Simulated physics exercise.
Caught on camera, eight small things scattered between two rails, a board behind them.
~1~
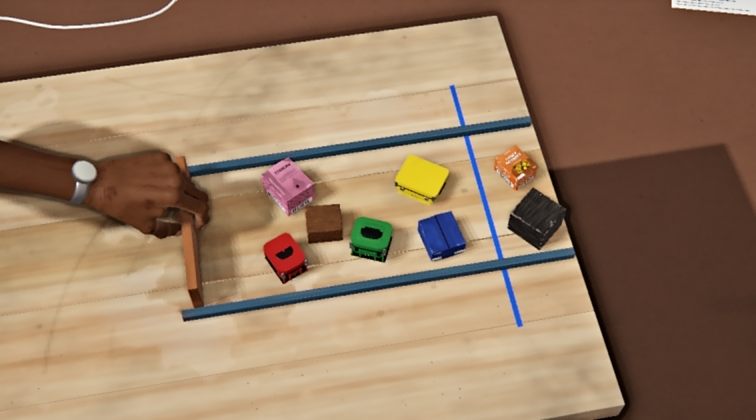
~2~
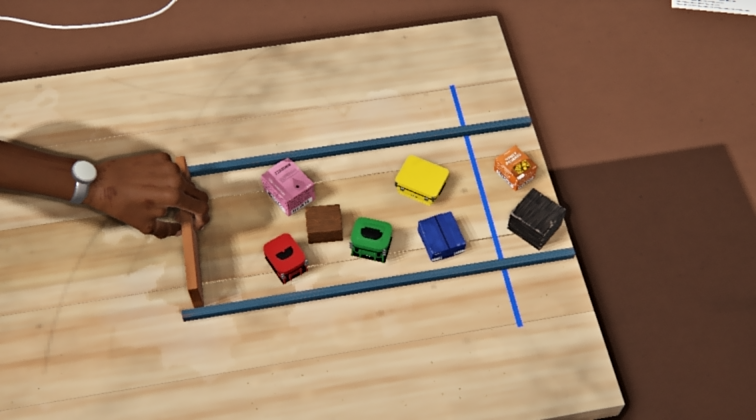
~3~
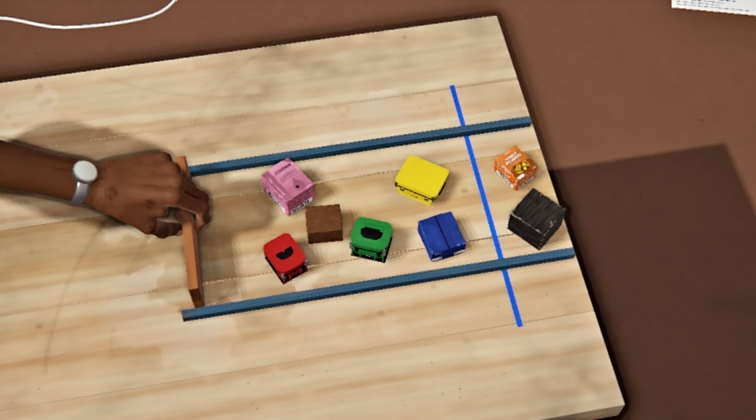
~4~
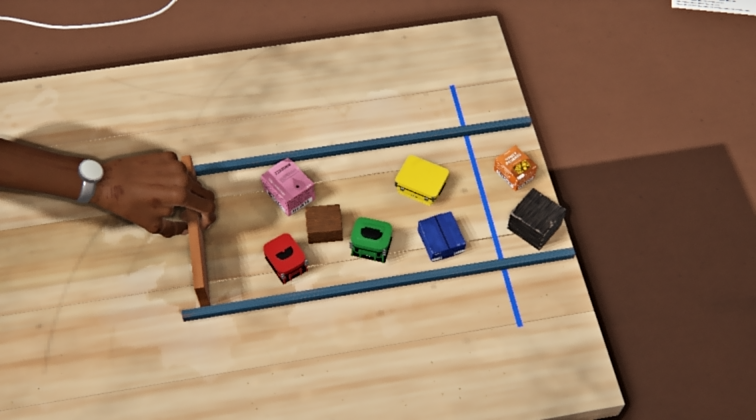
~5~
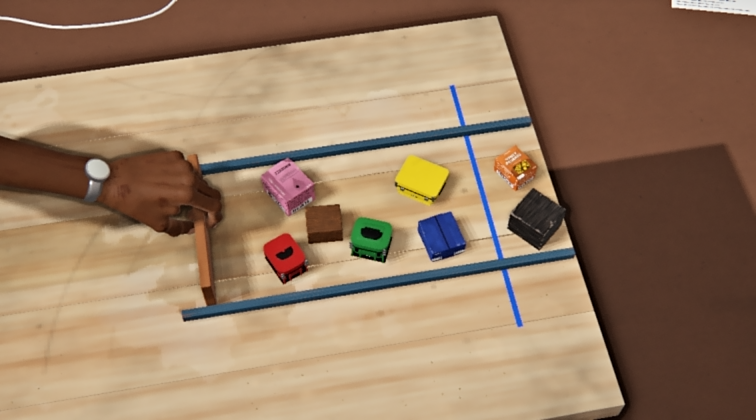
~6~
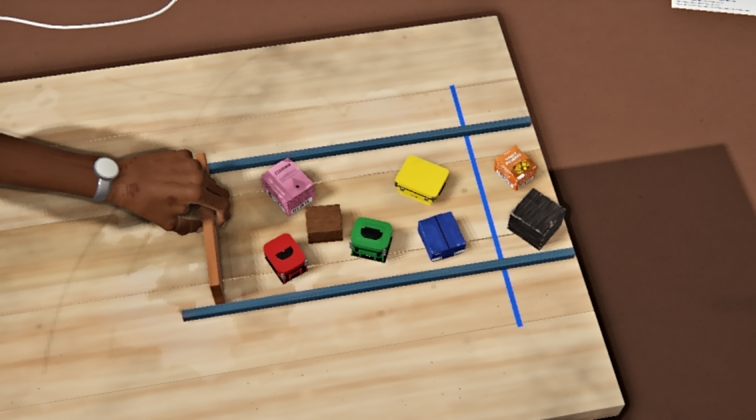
On a wooden tabletop, a hand wearing a watch held an upright board behind eight small colourful objects between two rails, then slid it slightly to the right while the objects stayed still.
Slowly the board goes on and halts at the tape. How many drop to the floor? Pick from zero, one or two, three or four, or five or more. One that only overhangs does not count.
The number that fall off is three or four.
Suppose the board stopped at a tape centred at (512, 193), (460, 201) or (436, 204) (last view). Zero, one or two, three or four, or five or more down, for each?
The falls would be five or over; 1 or 2; either one or two.
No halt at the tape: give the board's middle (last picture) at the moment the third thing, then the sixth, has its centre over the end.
At (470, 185) for the third, at (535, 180) for the sixth.
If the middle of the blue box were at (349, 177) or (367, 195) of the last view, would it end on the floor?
In that order, it does not fall; stays on.
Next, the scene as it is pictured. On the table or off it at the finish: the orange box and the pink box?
The orange box drops off; the pink box remains up.
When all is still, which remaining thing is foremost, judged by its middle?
That is the yellow case.
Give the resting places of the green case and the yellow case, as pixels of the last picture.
Near (542, 214) and (531, 158).
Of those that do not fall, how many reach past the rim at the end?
It comes to 1.
Soon after, none off yet; black block at rest near (536, 219); orange box at rest near (515, 168); blue box at rest near (441, 237).
At rest, the number that fall off is three or four; fallen, blue box, orange box and black block.
